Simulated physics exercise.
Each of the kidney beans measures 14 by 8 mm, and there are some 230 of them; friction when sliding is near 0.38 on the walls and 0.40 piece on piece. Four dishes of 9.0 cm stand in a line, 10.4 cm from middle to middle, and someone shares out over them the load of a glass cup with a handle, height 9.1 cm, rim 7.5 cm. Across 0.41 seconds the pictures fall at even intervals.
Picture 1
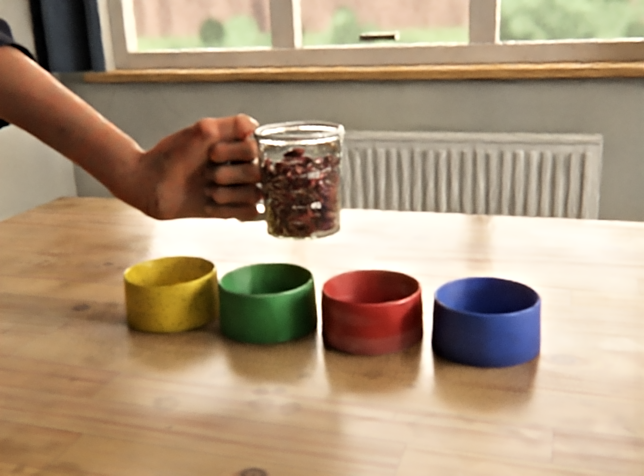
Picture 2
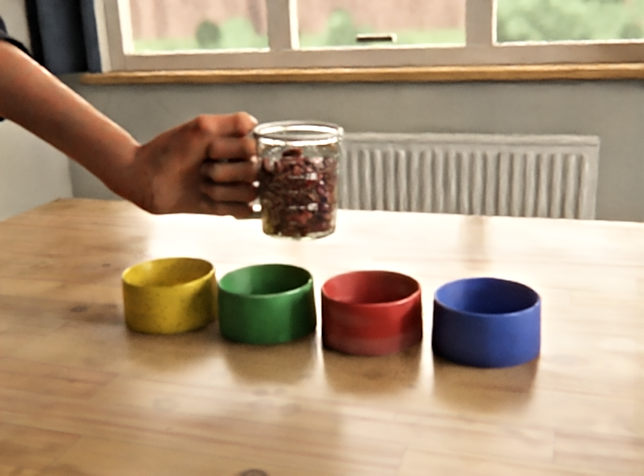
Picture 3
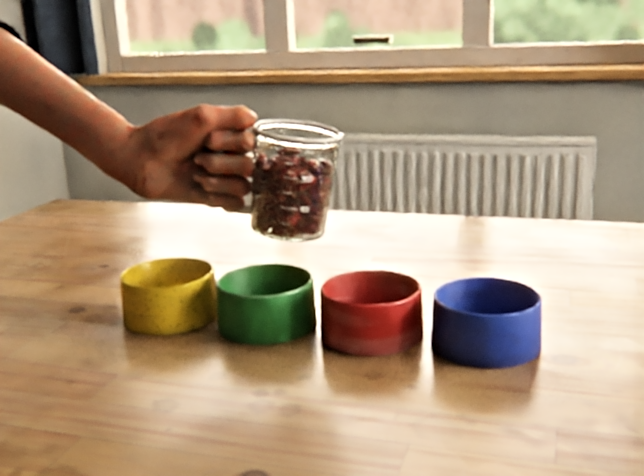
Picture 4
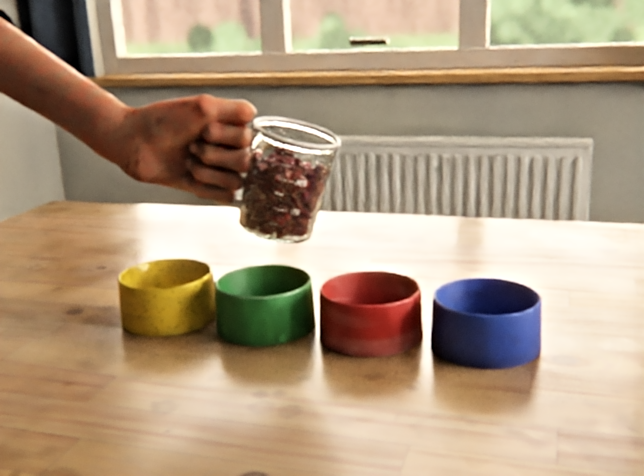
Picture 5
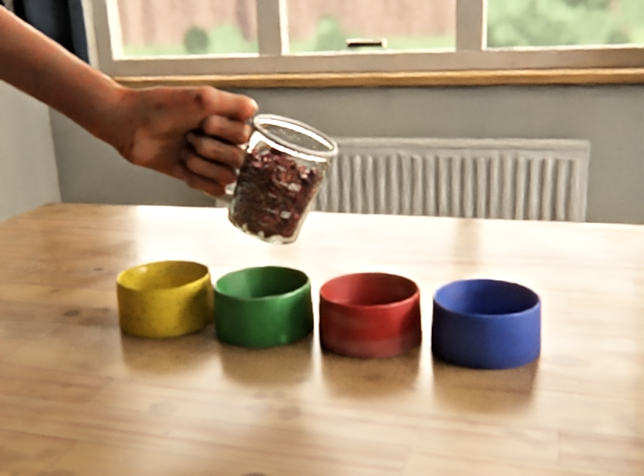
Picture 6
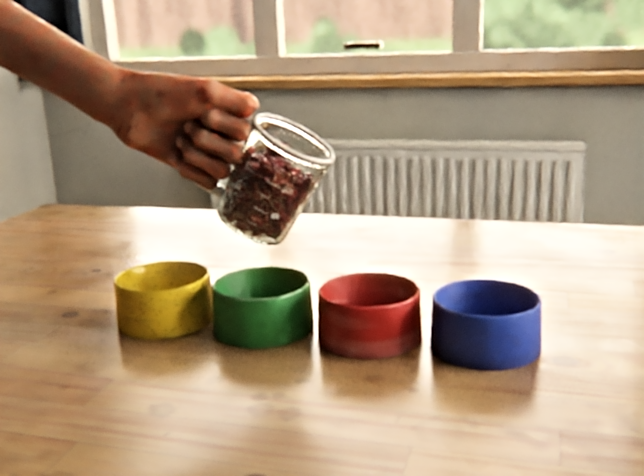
A hand reaching in from the left holds a clear glass cup of dark red beans by its handle above a wooden table, seen from slightly above, with a radiator and window behind. Below it, yellow, green, red and blue dishes stand in a row from left to right. The hand gradually tilts the cup rightward, easing it slightly left, while the view shifts very slightly.
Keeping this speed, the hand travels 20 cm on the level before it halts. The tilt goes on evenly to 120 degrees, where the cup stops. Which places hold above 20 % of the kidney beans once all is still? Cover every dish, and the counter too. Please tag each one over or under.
Red dish - under; blue dish - under; green dish - over; yellow dish - under; counter - under.
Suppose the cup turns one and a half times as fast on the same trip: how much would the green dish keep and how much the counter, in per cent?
The green dish would get 80 and the counter 10.
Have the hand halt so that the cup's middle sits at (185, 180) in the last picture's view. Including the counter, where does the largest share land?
Most of it ends up at green.
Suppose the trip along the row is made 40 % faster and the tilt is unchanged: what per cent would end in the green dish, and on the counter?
Shares: Green 50, counter 40.
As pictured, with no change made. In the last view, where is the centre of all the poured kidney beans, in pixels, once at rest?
Somewhere near (262, 299) in the last picture.
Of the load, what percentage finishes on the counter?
Around 0 percent, I'd guess.
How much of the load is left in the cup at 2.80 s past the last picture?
Roughly 0 per cent of the load.
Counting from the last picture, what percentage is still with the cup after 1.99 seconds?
0 %.
Then, 1.19 s after the last picture, tilt 120 degrees; cup holds 20 %, green 75 %.
Then, 1.99 s after the last picture, tilt 120 degrees; cup holds 0 %, green 100 %.
Then, 2.80 s after the last picture, tilt 120 degrees; cup holds 0 %, green 100 %.
In the end, red 0 %, blue 0 %, green 100 %, yellow 0 %, counter 0 %.
